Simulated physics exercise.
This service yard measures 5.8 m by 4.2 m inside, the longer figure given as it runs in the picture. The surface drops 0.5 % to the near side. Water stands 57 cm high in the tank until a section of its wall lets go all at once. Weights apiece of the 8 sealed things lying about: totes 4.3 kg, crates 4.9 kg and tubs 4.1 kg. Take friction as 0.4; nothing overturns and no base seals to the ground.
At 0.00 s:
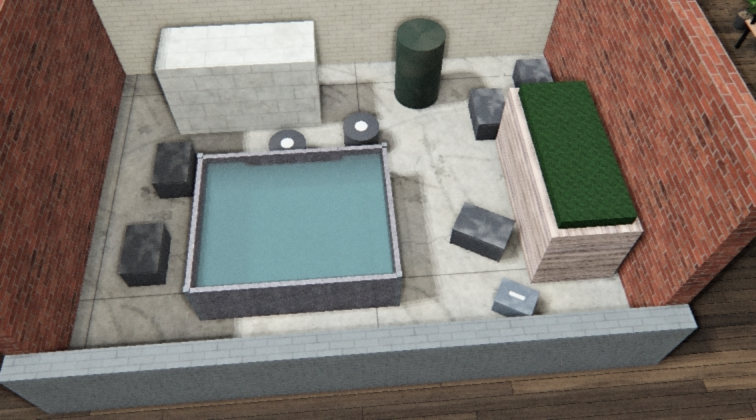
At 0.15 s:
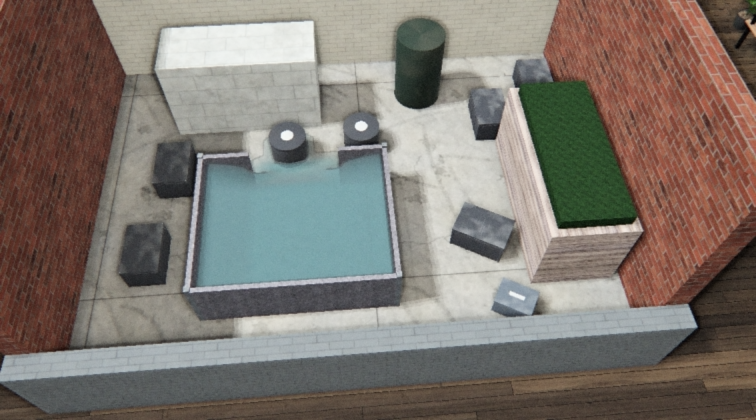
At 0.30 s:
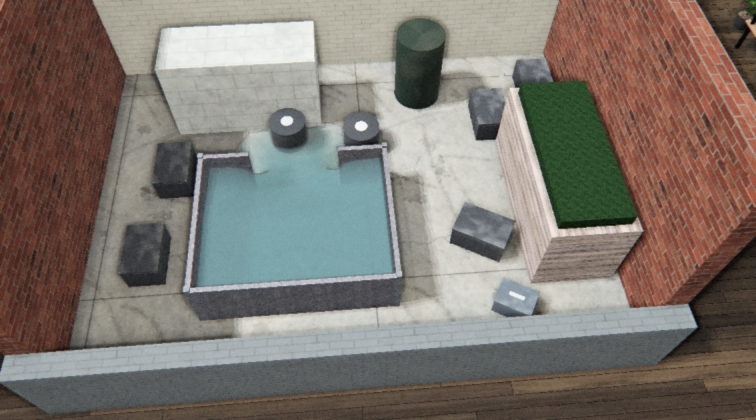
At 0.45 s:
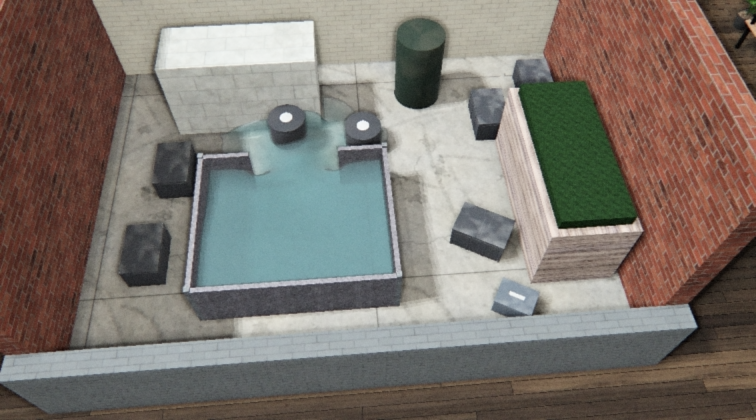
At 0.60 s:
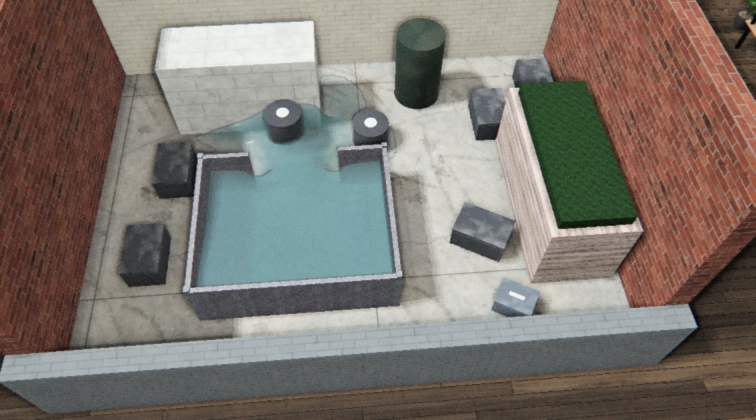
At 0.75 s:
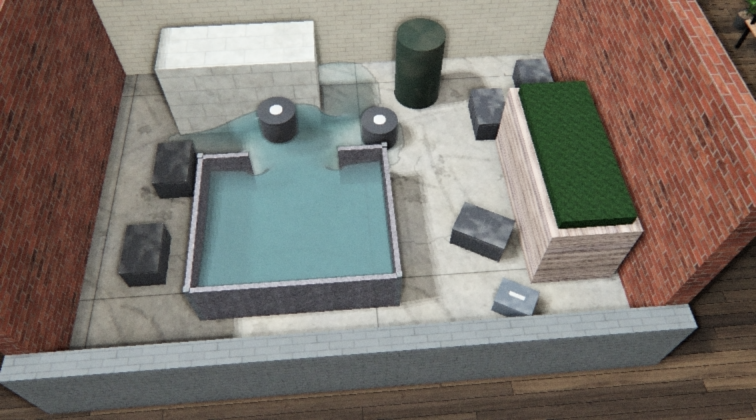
In a walled service yard, a gap opens in the far side of a raised pool, and water pours out around two dark round tubs behind it. The left tub shifts backward, then floats and drifts slightly left, while the other slides right as the shallow water spreads along the pale block.
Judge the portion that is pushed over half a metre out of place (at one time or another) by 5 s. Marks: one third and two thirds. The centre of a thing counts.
It is at least two thirds.
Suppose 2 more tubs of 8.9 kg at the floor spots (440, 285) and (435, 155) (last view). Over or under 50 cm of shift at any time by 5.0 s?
In that order: Less, past it.
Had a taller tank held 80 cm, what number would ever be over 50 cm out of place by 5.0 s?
Then 7.
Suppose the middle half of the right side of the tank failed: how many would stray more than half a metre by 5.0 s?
In that case 4 of them.
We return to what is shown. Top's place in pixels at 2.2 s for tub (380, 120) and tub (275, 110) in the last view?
Around (487, 144) and (115, 190).
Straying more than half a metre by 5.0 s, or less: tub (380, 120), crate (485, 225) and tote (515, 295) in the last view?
In turn: More, more, less.
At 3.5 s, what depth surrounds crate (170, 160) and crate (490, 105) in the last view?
About 10 and 14 cm.
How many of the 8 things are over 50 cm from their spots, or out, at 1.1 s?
1 of them.
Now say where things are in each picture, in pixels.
A tub at (287, 143), on the bottom; a tub at (361, 126) rests on the ground; 3.2 m2 under water; 0 of 8 have shifted, in the first frame.
A tub at (287, 136) rests on the ground, 11 cm from its start; a tub at (361, 126), on the bottom; 3.7 m2 under water; 1 of 8 have shifted, in the second frame.
A tub at (287, 121), on the bottom, 33 cm from its start; a tub at (361, 126), on the bottom; 4.4 m2 under water; 1 of 8 have shifted, in the third frame.
A tub at (286, 118), afloat, 33 cm from its start; a tub at (363, 126) rests on the ground; 4.8 m2 under water; 1 of 8 have shifted, in the fourth frame.
A tub at (283, 113) floats, 32 cm from its start; a tub at (371, 123), on the bottom, 13 cm from its start; 5.1 m2 under water; 2 of 8 have shifted, in the fifth frame.
A tub at (276, 110), afloat, 31 cm from its start; a tub at (380, 120) rests on the ground, 25 cm from its start; water covers 5.6 m2; 2 of 8 have shifted, in the sixth frame.
After 1.1 s 1 of 8 are over 50 cm from their spots; 1 afloat.
After 2.2 s 4 of 8 are over 50 cm from their spots; 4 afloat.
After 3.5 s 5 of 8 are over 50 cm from their spots; 6 afloat.
After 5.0 s 7 of 8 are over 50 cm from their spots, and 7 have been at some point; 6 afloat.
